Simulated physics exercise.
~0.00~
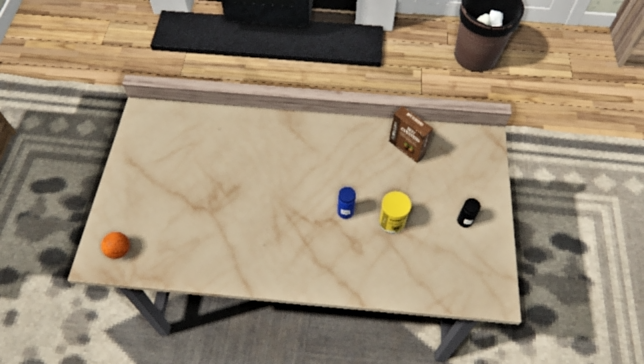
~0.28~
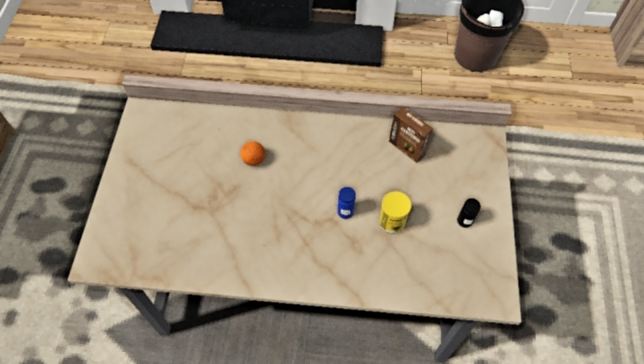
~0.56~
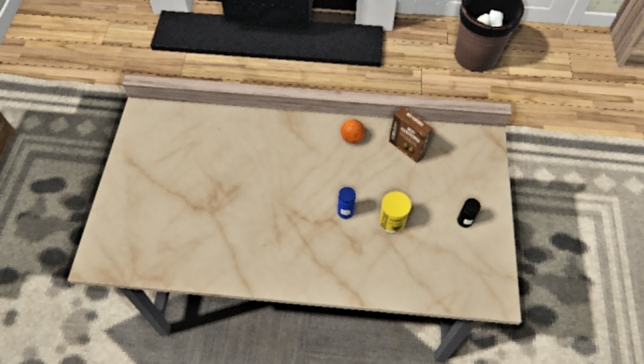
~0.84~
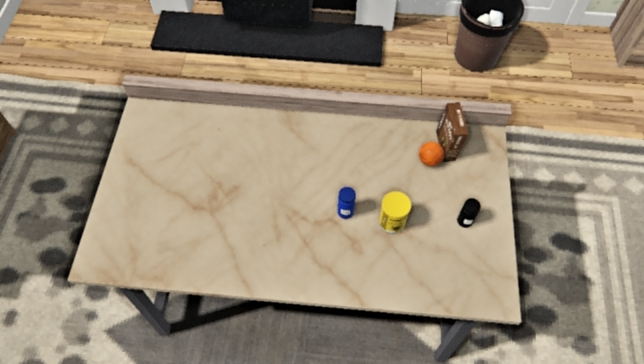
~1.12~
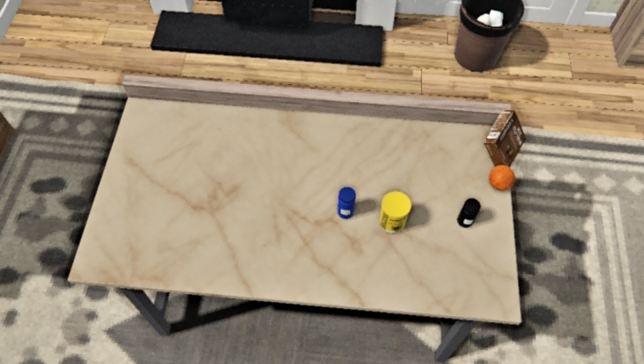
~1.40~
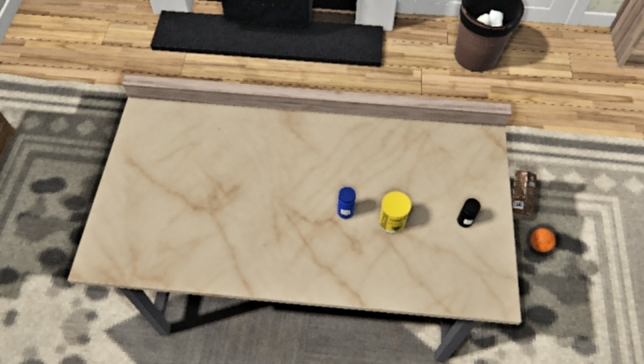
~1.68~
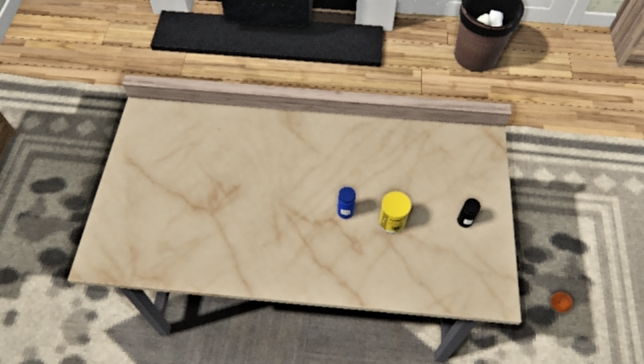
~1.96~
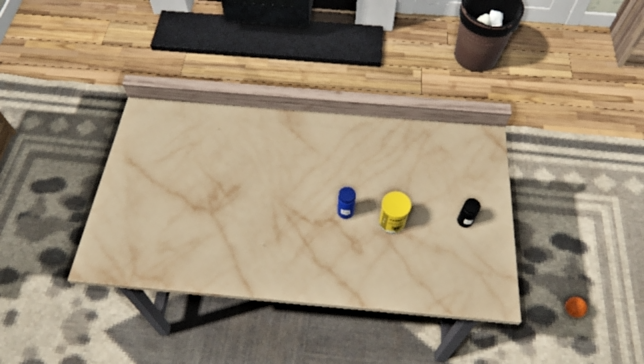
Orange ball rolling off a table's far rail into a brown packet, both dropping over the right edge, three containers staying put.
